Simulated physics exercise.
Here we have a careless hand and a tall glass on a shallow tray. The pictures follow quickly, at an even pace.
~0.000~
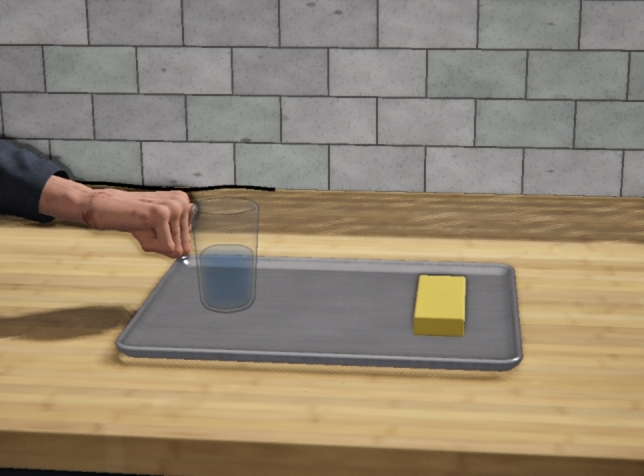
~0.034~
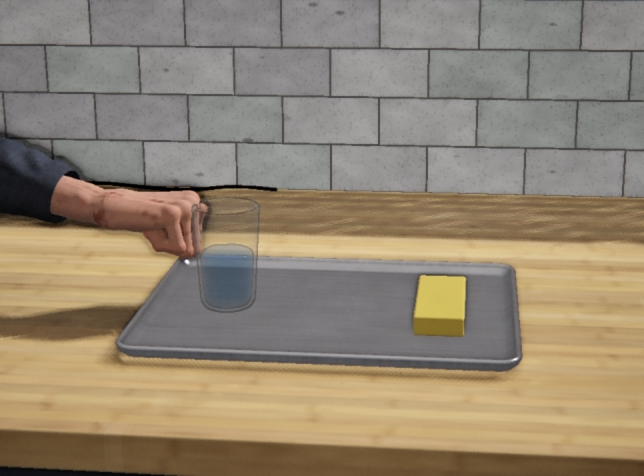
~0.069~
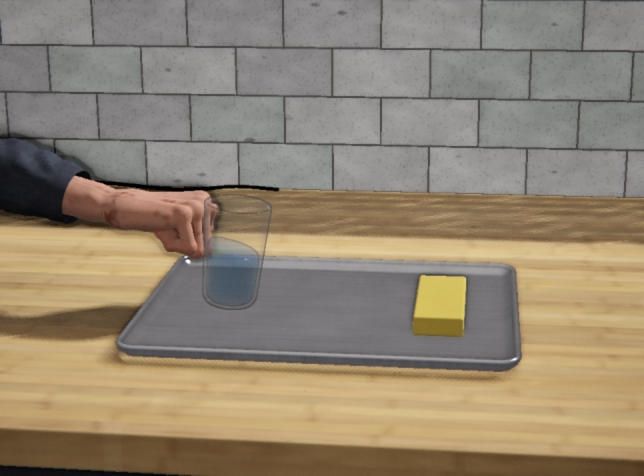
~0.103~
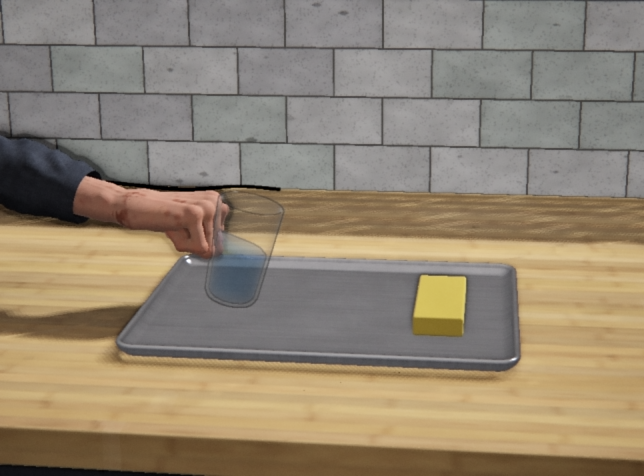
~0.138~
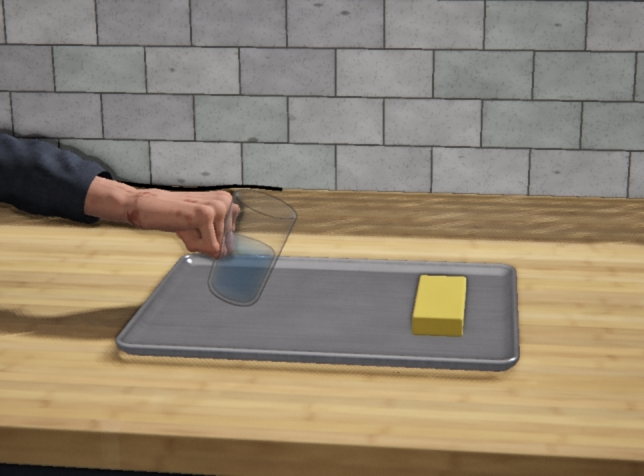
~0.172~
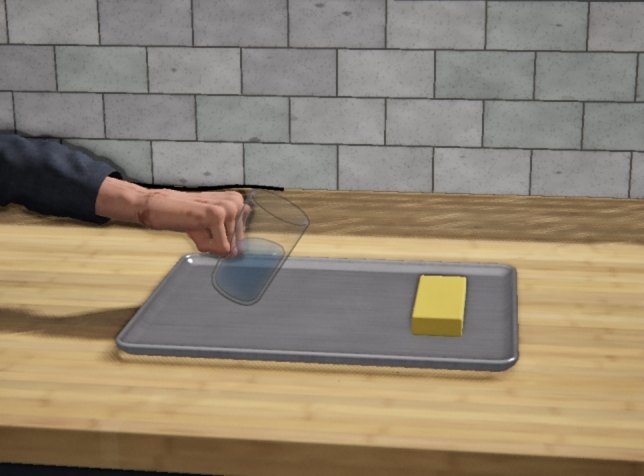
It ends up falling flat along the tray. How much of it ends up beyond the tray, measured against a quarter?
Retained: Over three quarters.
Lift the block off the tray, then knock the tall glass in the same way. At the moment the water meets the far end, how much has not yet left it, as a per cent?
You'd be looking at something near 50 in a hundred.
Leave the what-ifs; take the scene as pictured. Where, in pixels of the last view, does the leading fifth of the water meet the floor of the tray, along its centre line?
Roughly at pixel (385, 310) in the last picture.
A moment on, the tall glass lies on its side and 100 per cent is in the glass, 0 on the tray and 0 above or beyond its rim.
Next, the tall glass lies on its side and 64 per cent is in the glass, 4 on the tray and 32 above or beyond its rim.
Then the tall glass lies on its side and 35 per cent is in the glass, 33 on the tray and 32 above or beyond its rim.
Later the tall glass lies on its side and 19 per cent is in the glass, 63 on the tray and 18 above or beyond its rim.
In the end 83 per cent is held by tray and glass, 17 is off the tray.
